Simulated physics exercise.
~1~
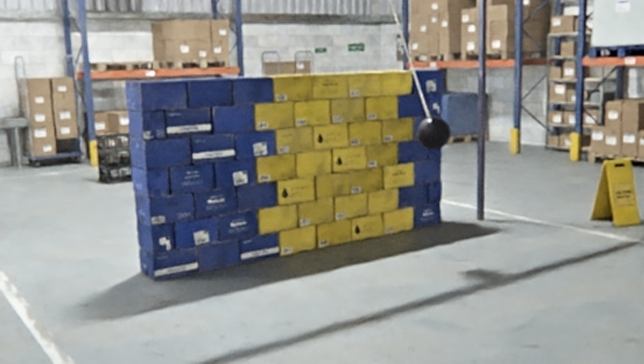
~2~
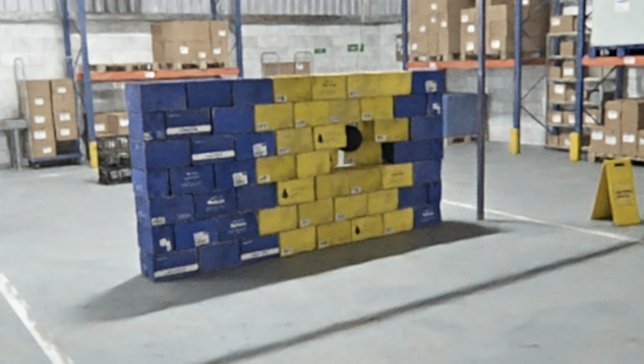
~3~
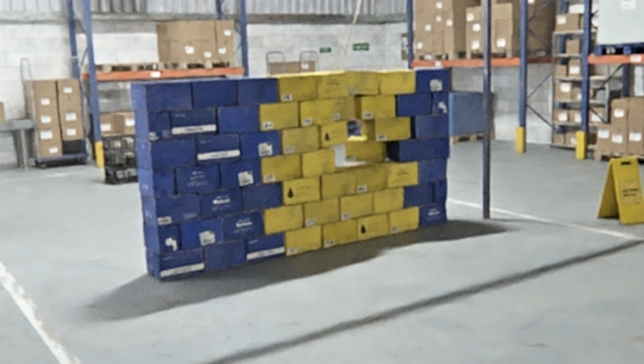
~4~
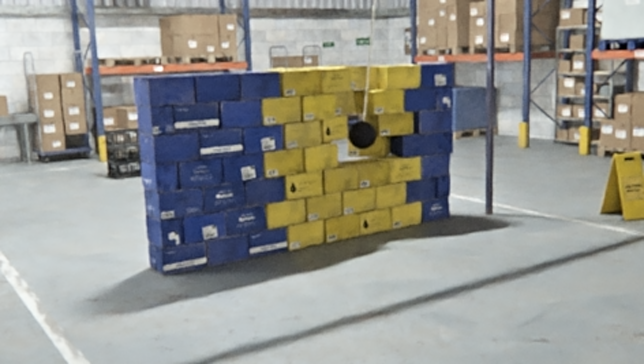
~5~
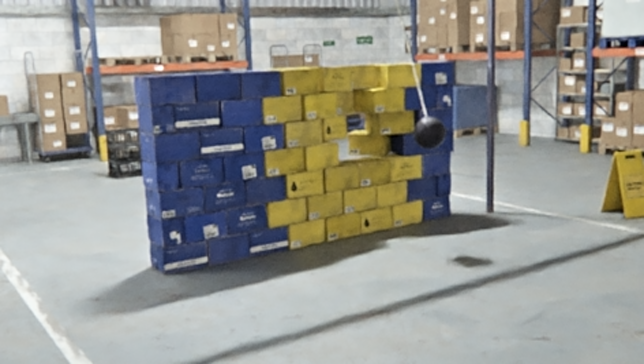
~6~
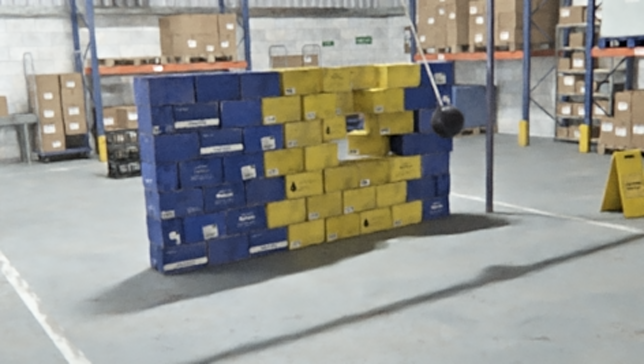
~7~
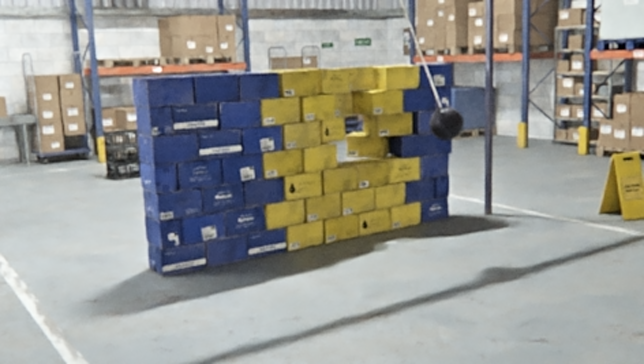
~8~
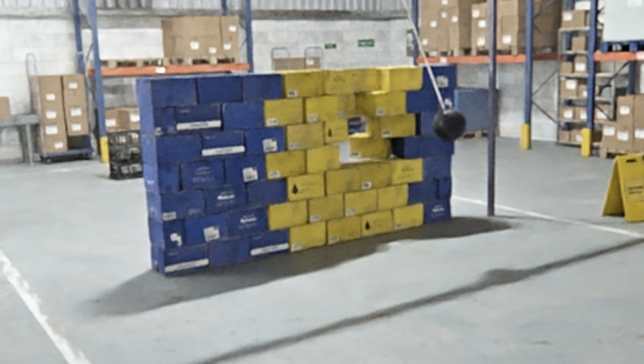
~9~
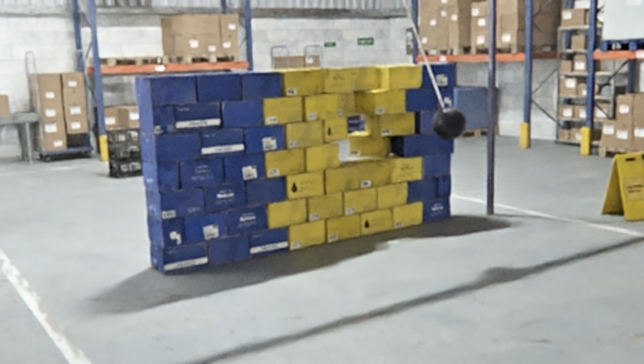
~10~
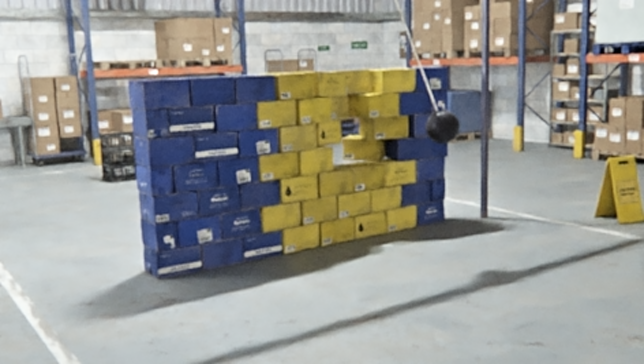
A wall of blue and yellow cartons stood in a warehouse as a dark ball on a line swung into its yellow part, leaving a hole, then swung back out and hung to the right while the rest stayed standing.
